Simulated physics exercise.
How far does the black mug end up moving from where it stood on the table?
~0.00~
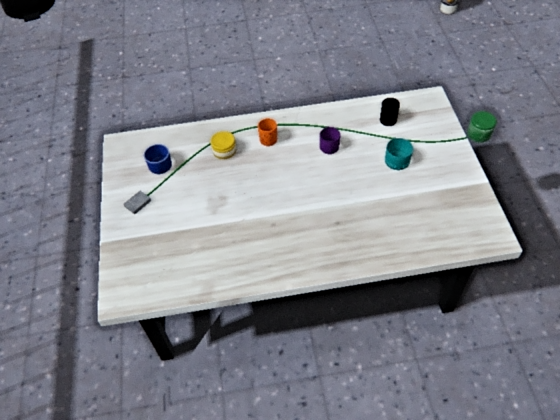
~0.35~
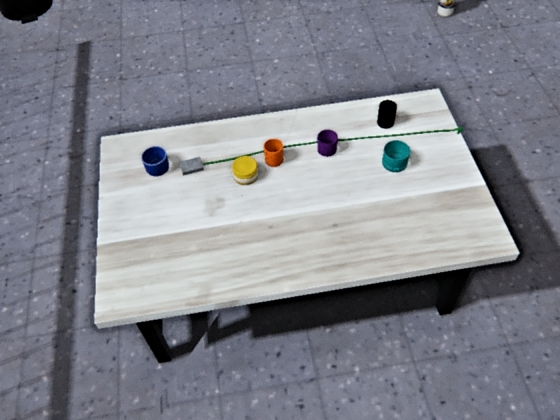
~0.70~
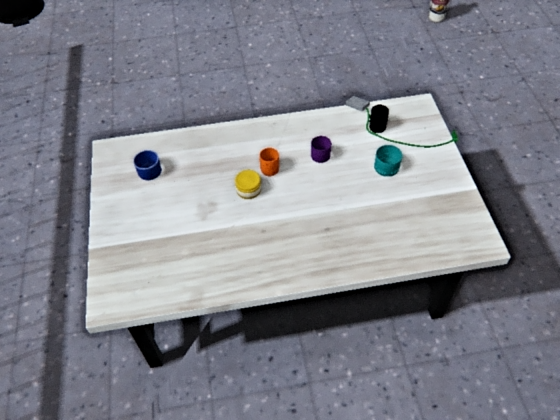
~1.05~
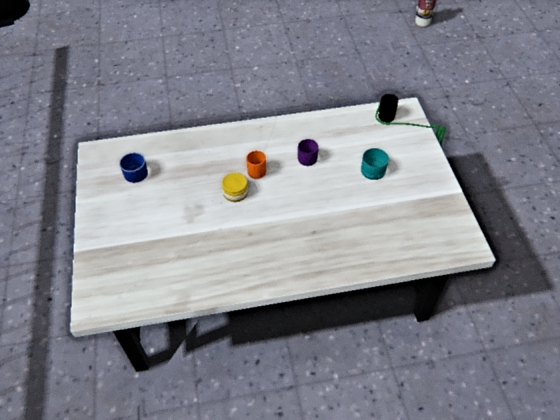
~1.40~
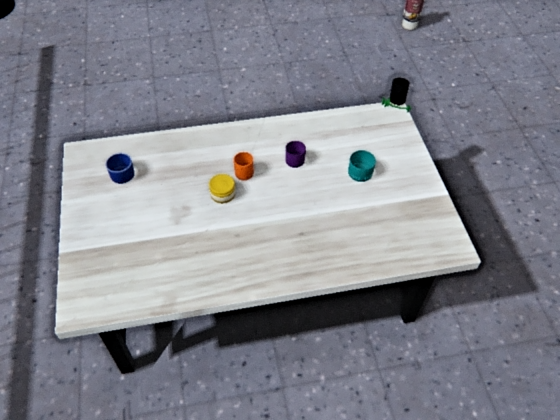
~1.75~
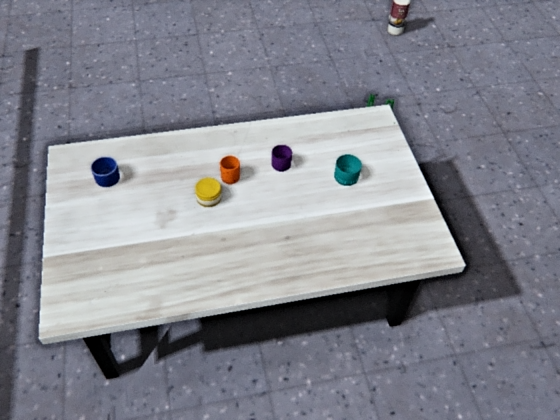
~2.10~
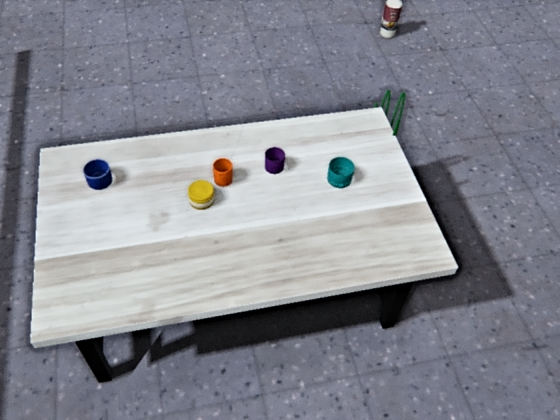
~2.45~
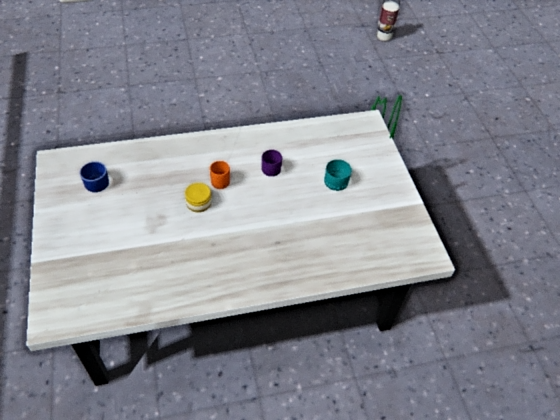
It moves a long way. The cable catches it and drags it to the far right corner, where it tips and goes over the edge.
